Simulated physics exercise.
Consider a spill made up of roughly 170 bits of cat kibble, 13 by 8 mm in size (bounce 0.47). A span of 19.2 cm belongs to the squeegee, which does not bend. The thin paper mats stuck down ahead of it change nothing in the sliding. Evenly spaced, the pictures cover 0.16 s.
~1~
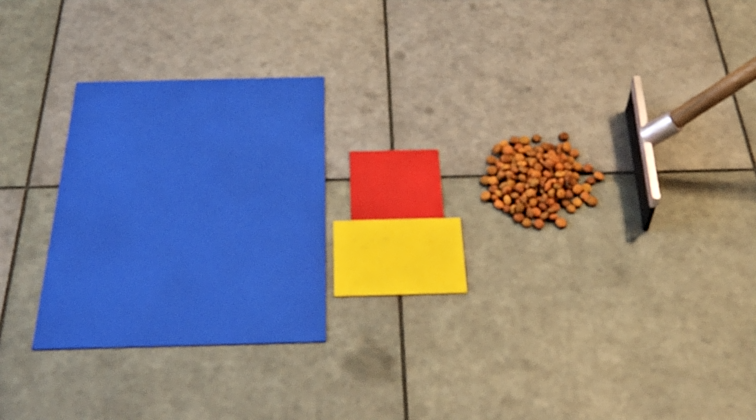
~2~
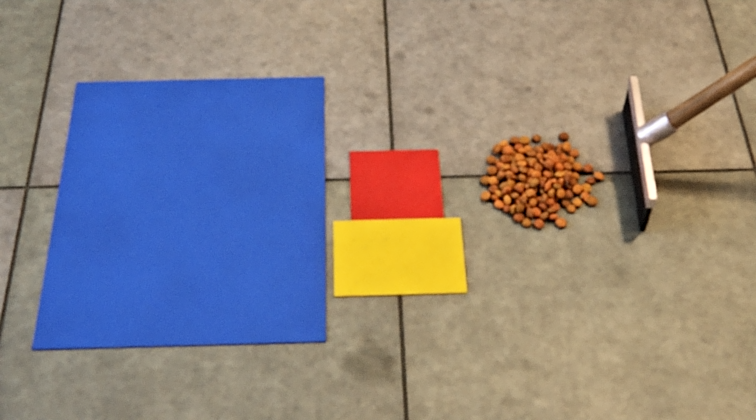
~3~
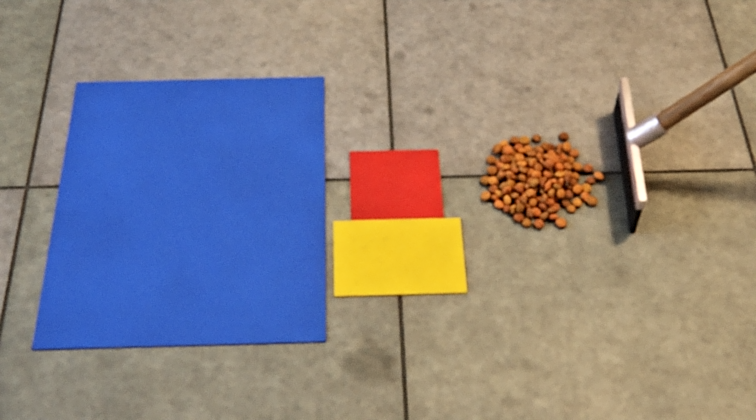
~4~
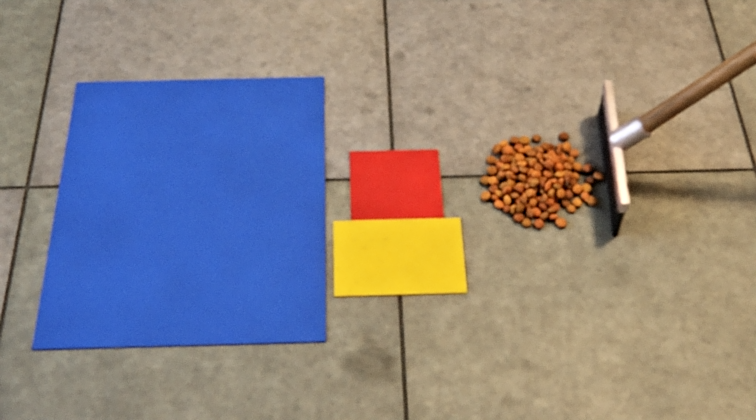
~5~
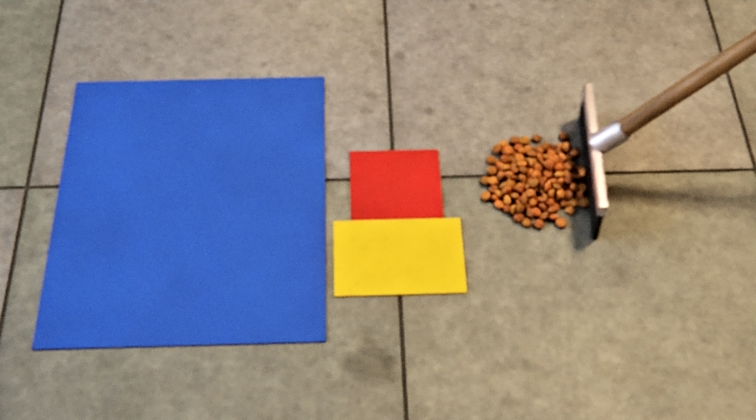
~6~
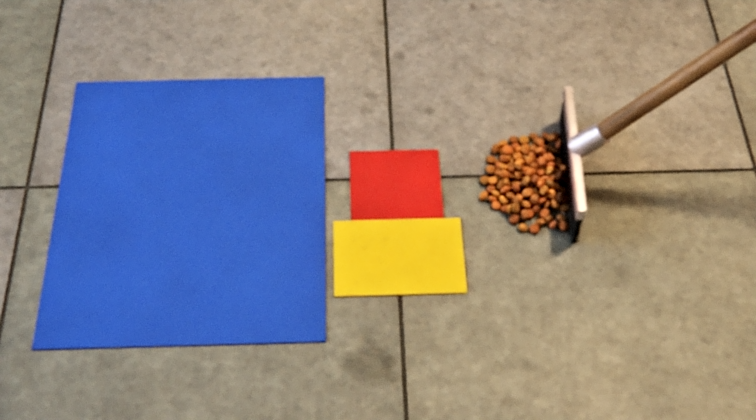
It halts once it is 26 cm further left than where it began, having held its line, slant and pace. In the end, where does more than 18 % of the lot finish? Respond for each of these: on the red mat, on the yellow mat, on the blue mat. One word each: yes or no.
Red mat: Yes, yellow mat: Yes, blue mat: No.
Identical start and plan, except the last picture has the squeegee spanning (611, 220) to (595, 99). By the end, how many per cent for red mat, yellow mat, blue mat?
In per cent: Red mat 40, yellow mat 40, blue mat 0.
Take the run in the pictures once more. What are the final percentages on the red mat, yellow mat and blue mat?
Final shares - red mat 45, yellow mat 30, blue mat 0.
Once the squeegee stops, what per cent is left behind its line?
Share: Approx. 5 %.
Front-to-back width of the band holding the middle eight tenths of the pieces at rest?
16 cm.
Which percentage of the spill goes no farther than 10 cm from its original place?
My estimate is some 0 percent.
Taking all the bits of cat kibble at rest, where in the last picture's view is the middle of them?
I'd say around (386, 194) in the last picture.
Then, 0.16 s after the last picture, squeegee 22 cm from its start, spill 17 cm wide; yellow mat 15 %, red mat 30 %, off the mats 55 %.
Then, 0.33 s after the last picture, squeegee 26 cm from its start, spill 21 cm wide; yellow mat 30 %, red mat 50 %, off the mats 20 %.
Then, 0.47 s after the last picture, squeegee 26 cm from its start, spill 21 cm wide; yellow mat 25 %, red mat 45 %, off the mats 25 %.
In the end, yellow mat 30 %, red mat 45 %, blue mat 0 %, off the mats 25 %.
